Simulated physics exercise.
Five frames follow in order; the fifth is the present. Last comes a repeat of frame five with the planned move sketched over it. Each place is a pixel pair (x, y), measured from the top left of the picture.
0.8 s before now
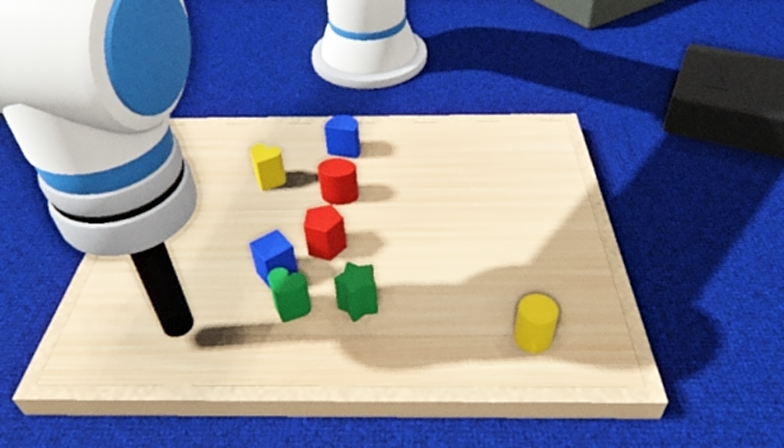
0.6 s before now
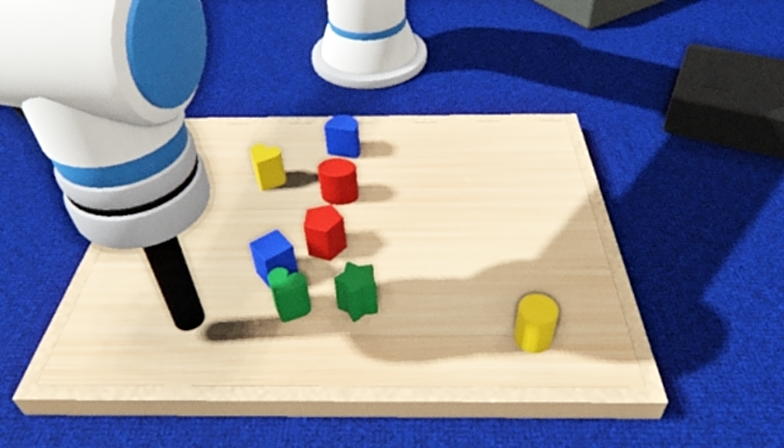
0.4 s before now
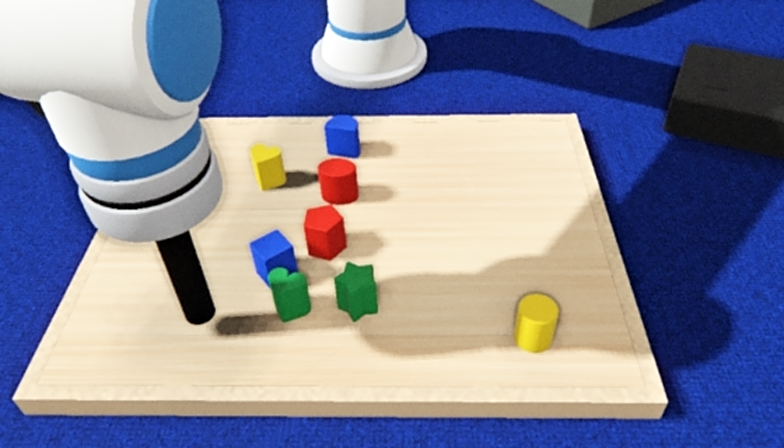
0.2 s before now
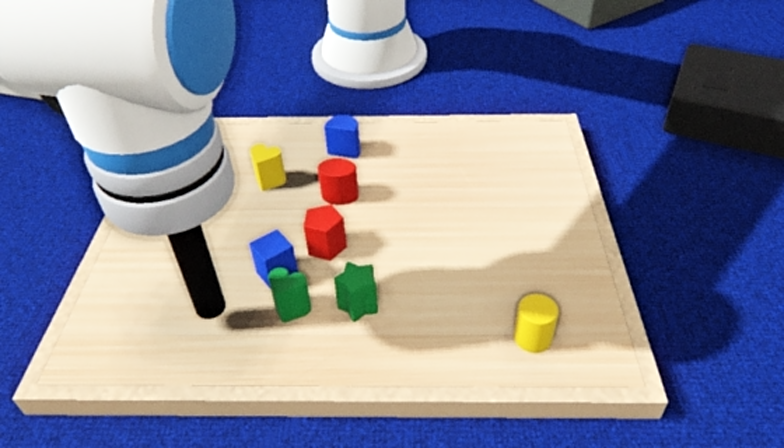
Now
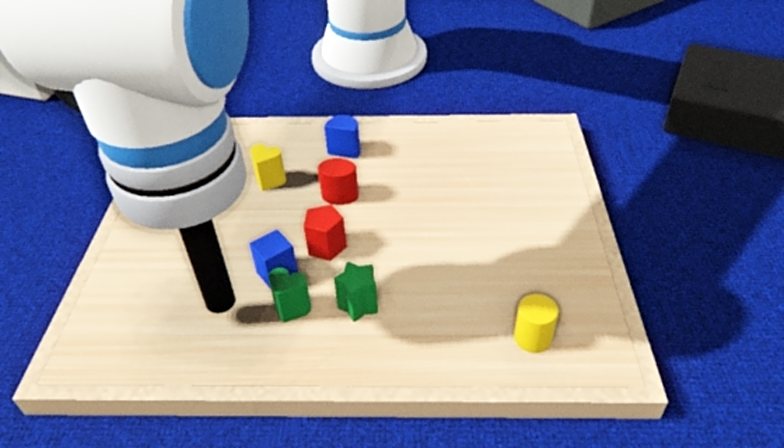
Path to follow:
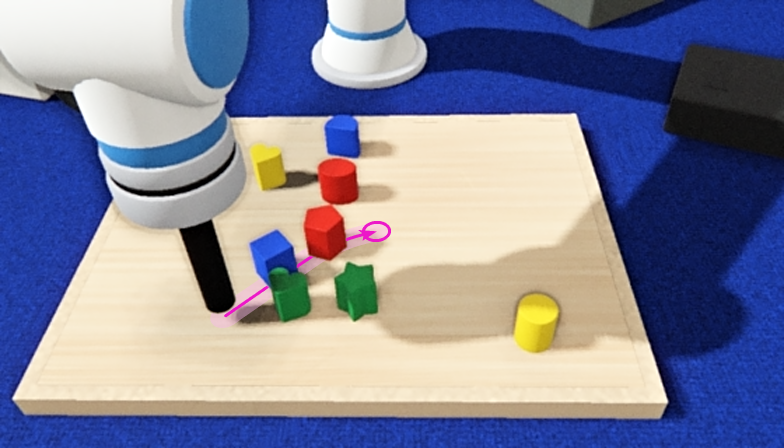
A white and blue robot arm holding a black peg reaches in from the upper left over a pale wooden board on a blue surface, seen from above at an angle. Blue, yellow, red and green blocks cluster left of centre, with a yellow cylinder apart at lower right. The peg slides slightly right and away toward the green blocks, while the blocks and camera stay still.
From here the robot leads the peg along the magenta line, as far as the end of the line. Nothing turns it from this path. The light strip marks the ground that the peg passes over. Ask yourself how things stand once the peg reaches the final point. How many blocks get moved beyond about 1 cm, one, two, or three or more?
My guess is two.
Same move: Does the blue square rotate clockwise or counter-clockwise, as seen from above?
Top view: Counterclockwise.
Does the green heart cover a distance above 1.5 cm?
That would be a no.
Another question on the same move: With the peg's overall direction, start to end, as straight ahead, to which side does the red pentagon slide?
Answer: Left.
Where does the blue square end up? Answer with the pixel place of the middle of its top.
Top centre: (307, 201).
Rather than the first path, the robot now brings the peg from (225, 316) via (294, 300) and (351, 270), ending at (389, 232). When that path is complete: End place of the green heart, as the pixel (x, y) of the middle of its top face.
The middle of its upper face should be somewhere near (327, 278).
Path on the board, from (225, 316) by way of (300, 264) to (376, 231).
The first path, step by step. One third of the way, peg at (273, 267); blue square at (286, 230), turned 25° anticlockwise.
Two thirds of the way, peg at (323, 235); blue square at (305, 202), turned 65° anticlockwise; red pentagon at (341, 200), turned 60° clockwise.
At the end, peg at (376, 218); blue square at (307, 201), turned 75° anticlockwise; green heart in place; red pentagon at (362, 184), turned 35° clockwise.
